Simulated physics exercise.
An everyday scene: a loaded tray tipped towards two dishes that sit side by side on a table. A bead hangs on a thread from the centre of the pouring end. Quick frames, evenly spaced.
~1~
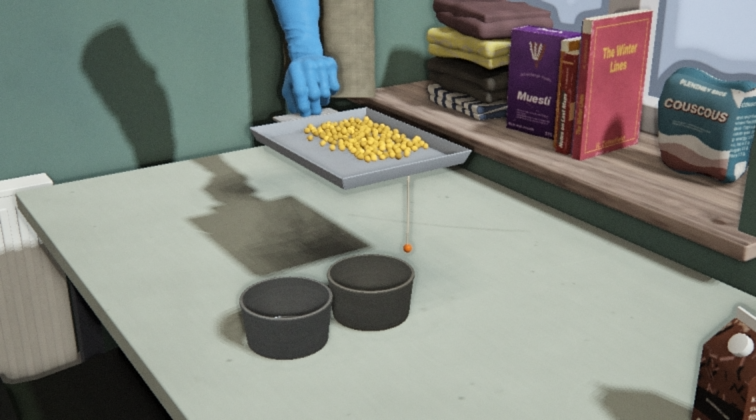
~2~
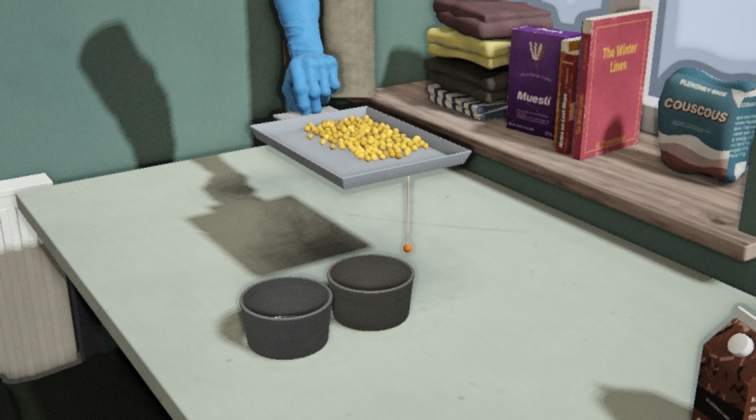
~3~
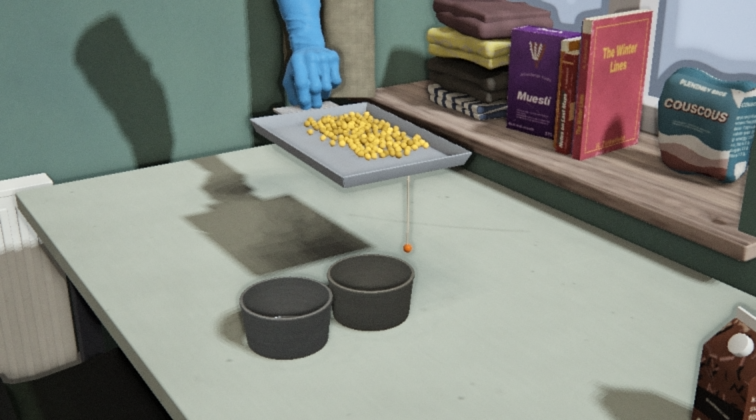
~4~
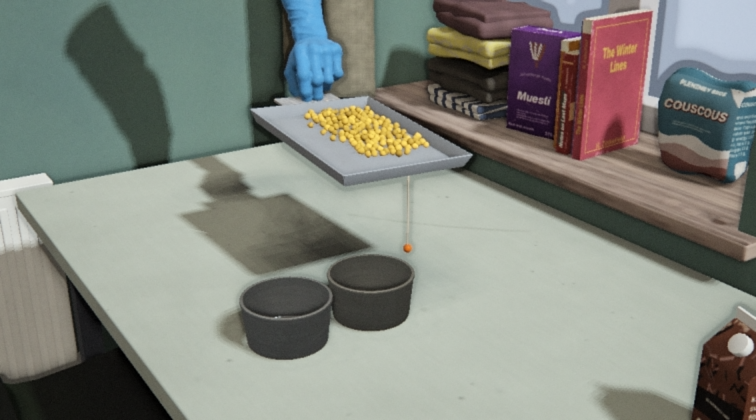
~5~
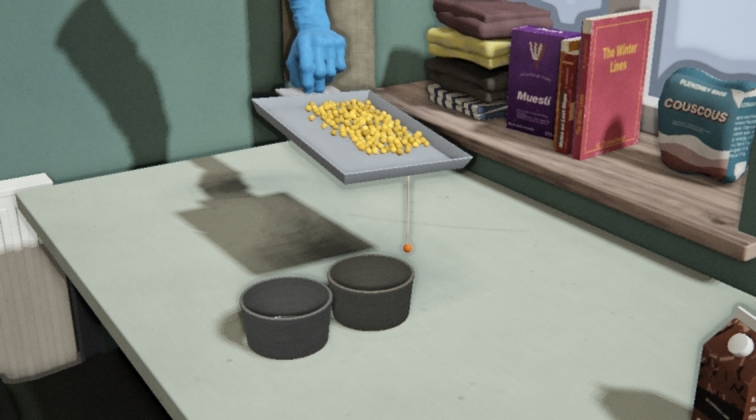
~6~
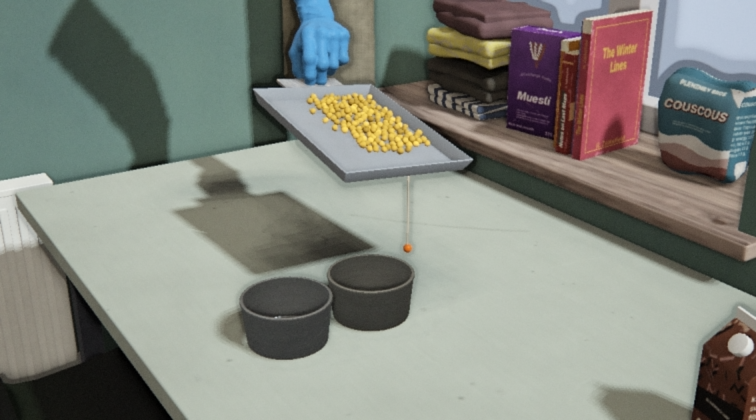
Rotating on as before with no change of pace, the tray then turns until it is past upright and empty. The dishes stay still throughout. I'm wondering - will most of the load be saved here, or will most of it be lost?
The dishes collect the minority.
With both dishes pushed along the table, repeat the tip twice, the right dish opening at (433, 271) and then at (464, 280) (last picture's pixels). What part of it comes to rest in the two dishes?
I'd expect some 10 percent, and then some 10 percent.
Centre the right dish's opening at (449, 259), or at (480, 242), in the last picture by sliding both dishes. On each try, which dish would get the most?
First try: The right-side dish; second try: The right-side dish.
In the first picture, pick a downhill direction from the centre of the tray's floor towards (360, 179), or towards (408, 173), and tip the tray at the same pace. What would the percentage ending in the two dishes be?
Shares: About 90 in a hundred, then about 10 in a hundred.
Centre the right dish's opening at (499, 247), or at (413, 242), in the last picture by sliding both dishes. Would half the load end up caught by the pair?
The dishes end up with the greater share in the first try and the lesser share in the second.
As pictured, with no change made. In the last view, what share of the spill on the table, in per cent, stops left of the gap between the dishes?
I'd put it at close to 0 per cent.
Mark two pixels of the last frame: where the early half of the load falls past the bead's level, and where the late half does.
I'd put it at roughly (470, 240), and after that at roughly (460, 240).
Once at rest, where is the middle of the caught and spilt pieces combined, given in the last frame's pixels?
Close to (488, 291), more or less.
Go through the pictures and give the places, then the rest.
The first picture shows corners of the pouring end at (345, 176) and (464, 150), level; middle of the load at (358, 139), puffed corn balls; left dish at (308, 333); right dish at (394, 305); bead on its thread at (407, 248).
The second picture shows corners of the pouring end at (345, 176) and (464, 150), level; middle of the load at (358, 138).
The third picture shows corners of the pouring end at (345, 175) and (464, 152), tipped barely, lowest at the right corner; middle of the load at (358, 135).
The fourth picture shows corners of the pouring end at (346, 173) and (465, 154), tipped a little, lowest at the right corner; middle of the load at (358, 130).
The fifth picture shows corners of the pouring end at (347, 171) and (465, 156), tipped a little, lowest at the right corner; middle of the load at (359, 126).
The sixth picture shows corners of the pouring end at (348, 170) and (466, 158), tipped a little, lowest at the right corner; middle of the load at (360, 121); left dish at (308, 333); right dish at (394, 305).
Soon after the last picture, tray tipped steeply; nearly all on the tray; a stray few outside both; a stray few in the air.
A little later, tray tipped right over; a stray few on the tray; nearly all outside both; a small part in the air.
Later still, tray tipped past a quarter turn; all outside both.
At rest, tray tipped past a quarter turn; none in the left dish; none in the right dish; all outside both.
